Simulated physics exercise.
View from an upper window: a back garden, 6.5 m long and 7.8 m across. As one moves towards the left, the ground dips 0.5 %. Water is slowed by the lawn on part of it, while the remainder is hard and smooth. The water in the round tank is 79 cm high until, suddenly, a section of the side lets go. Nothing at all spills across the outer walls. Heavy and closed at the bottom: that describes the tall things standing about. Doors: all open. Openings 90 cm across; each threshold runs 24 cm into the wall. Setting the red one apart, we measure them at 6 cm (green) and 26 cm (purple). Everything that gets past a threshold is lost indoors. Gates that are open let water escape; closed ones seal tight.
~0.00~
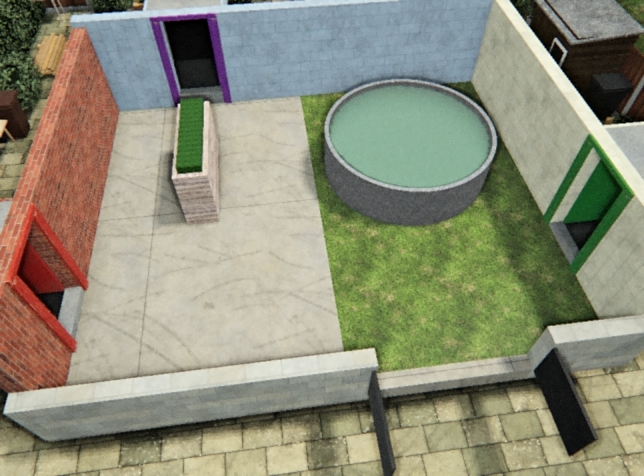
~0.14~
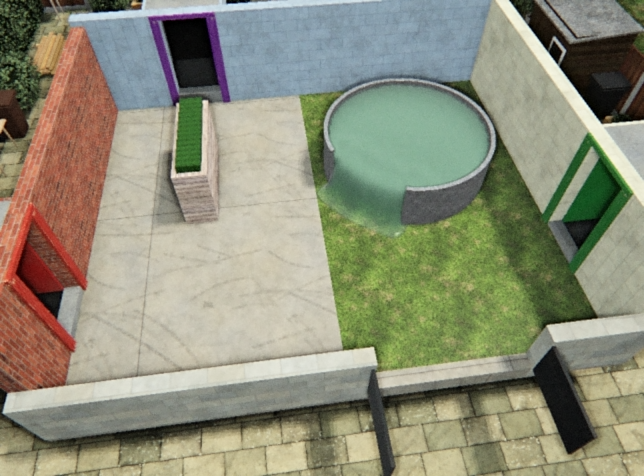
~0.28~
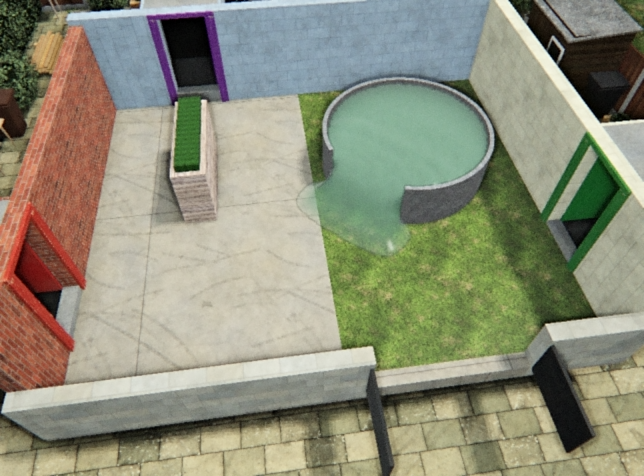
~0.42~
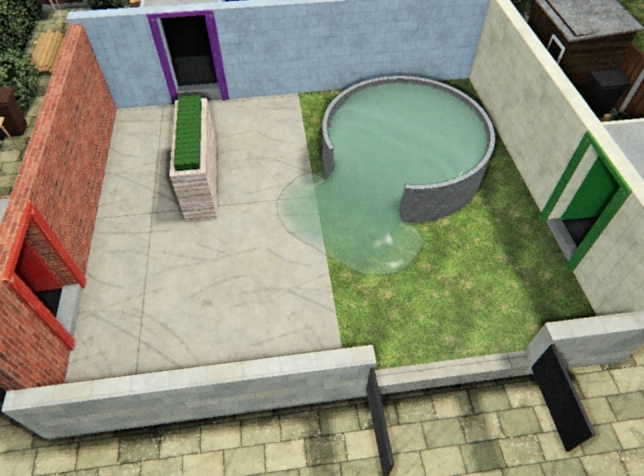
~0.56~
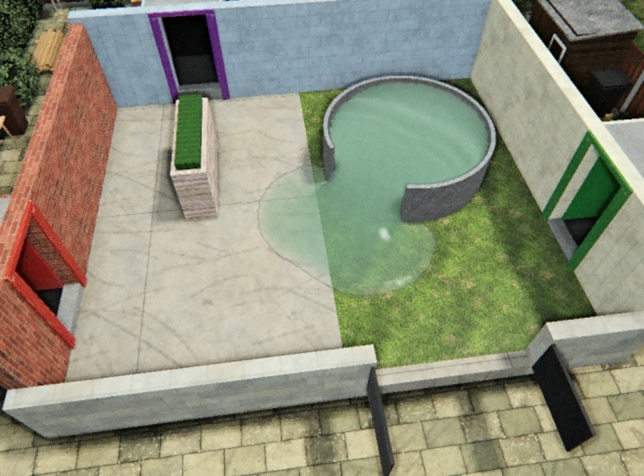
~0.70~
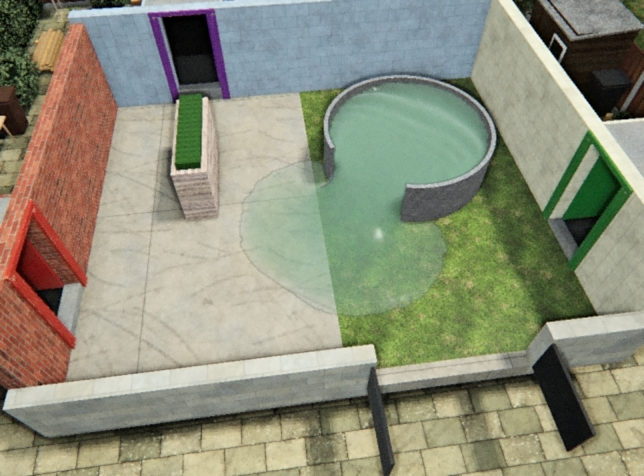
A walled yard, half pale concrete on the left and half green lawn on the right, is seen from above, with a round grey tank of greenish water standing on the grass. A brick planter topped with green stands near a purple-framed doorway at the back, between a red door at left and a green one at right. The tank's front-left side opens and water pours out, spreading in a widening sheet over grass and concrete, while the camera stays still.
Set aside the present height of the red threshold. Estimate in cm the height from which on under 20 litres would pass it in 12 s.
I would say 31 cm.
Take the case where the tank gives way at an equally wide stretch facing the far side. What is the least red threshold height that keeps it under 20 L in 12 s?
You'd want it roughly 9.5 centimetres tall.
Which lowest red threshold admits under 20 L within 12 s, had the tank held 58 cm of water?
Something near 20 cm should do.
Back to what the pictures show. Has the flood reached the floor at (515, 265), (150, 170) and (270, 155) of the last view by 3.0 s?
Point by point, the first is spared, the second spared and the third awash.
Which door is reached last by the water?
That is the green door.
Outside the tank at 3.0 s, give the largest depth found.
Max depth: Around 48 cm.
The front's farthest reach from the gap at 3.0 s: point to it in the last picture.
Front tip: Approx. (61, 410) px.
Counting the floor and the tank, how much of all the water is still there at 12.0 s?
I'd say near 82 per cent is still there.
After 1.4 s water covers 35 % of the floor, deepest (42 cm) near (355, 213); it has not reached the red door.
After 3.0 s water covers 55 % of the floor, deepest (48 cm) near (89, 406); 37 cm at the red door, 65 litres in over its 14 cm threshold.
After 12.0 s water covers 100 % of the floor, deepest (15 cm) near (296, 103); 13 cm at the red door, 259 litres in over its 14 cm threshold.
At the red door as built, the water arrived by 1.9 s and peaked near 37 cm at 3.0 s.
Run again over the same 12 s with other heights there, 55 litres in over 25 cm, 11 litres over 33.5 cm. The limit of 20 litres is kept from about 31 cm up.
